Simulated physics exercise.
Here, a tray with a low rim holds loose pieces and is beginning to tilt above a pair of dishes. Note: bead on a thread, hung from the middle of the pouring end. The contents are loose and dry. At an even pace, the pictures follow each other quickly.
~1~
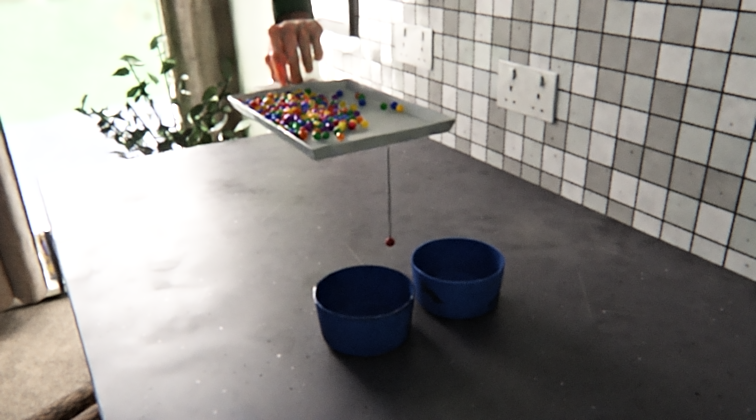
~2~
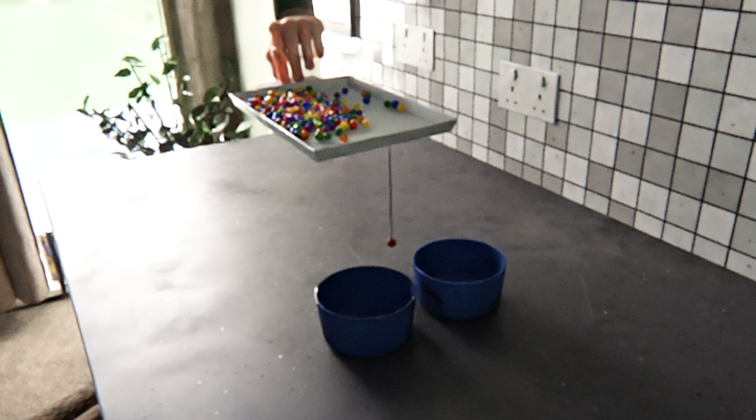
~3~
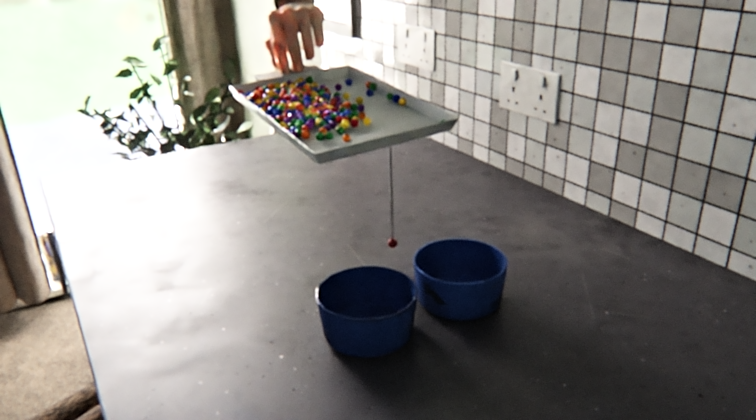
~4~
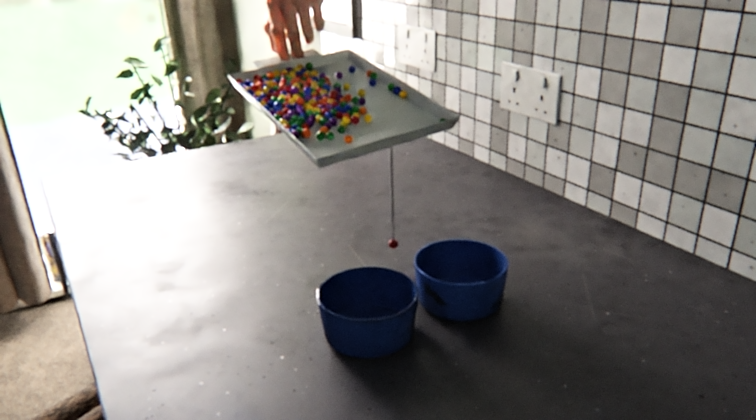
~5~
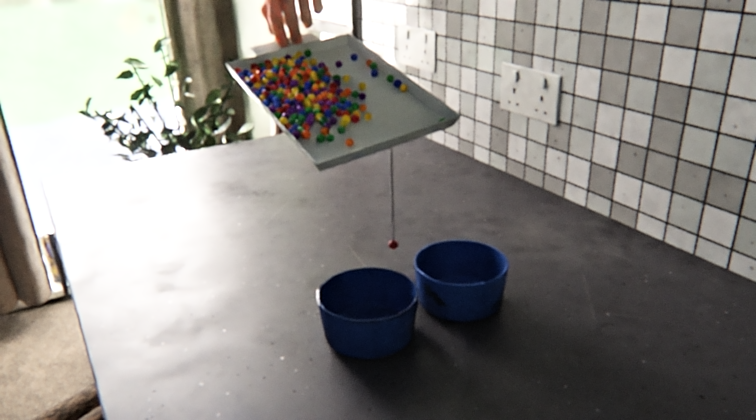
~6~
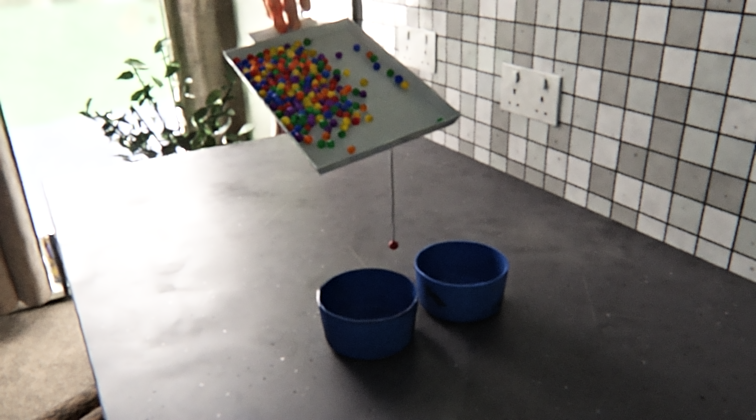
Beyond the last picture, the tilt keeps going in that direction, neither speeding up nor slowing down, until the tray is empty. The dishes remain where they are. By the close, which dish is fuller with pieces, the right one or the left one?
Oh, the winner here is the left dish, by the look of it.
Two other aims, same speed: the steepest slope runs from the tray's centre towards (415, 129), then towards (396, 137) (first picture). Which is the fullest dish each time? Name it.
Try 1: The right-side dish; try 2: The right-side dish.
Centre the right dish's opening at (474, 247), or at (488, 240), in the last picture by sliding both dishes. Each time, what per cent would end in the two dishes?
Close to 30 in a hundred, followed by close to 10 in a hundred.
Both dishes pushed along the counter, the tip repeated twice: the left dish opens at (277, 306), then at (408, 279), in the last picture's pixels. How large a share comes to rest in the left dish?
Trial 1 around 30 percent, trial 2 around 30 percent.
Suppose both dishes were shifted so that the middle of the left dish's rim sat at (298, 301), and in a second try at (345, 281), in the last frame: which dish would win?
Try 1: The dish at left. Try 2: The dish at left.
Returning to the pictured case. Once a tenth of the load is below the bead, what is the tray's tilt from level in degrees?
Around 60°, give or take.
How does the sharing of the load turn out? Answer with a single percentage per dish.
Near 70 in a hundred for the left dish; near 0 for the right dish.
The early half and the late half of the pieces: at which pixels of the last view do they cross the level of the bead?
The early half goes through (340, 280), the late half through (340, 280).
Just after the last frame, tray tipped steeply; roughly half on the tray; roughly a quarter in the left dish; about a tenth outside both; roughly a third in the air.
A moment on, tray tipped past a quarter turn; roughly two thirds in the left dish; just a few in the right dish; roughly a third outside both; just a few in the air.
Further on, tray tipped past a quarter turn; roughly two thirds in the left dish; just a few in the right dish; roughly a third outside both.
When it is over, tray tipped past a quarter turn; roughly two thirds in the left dish; just a few in the right dish; roughly a third outside both.
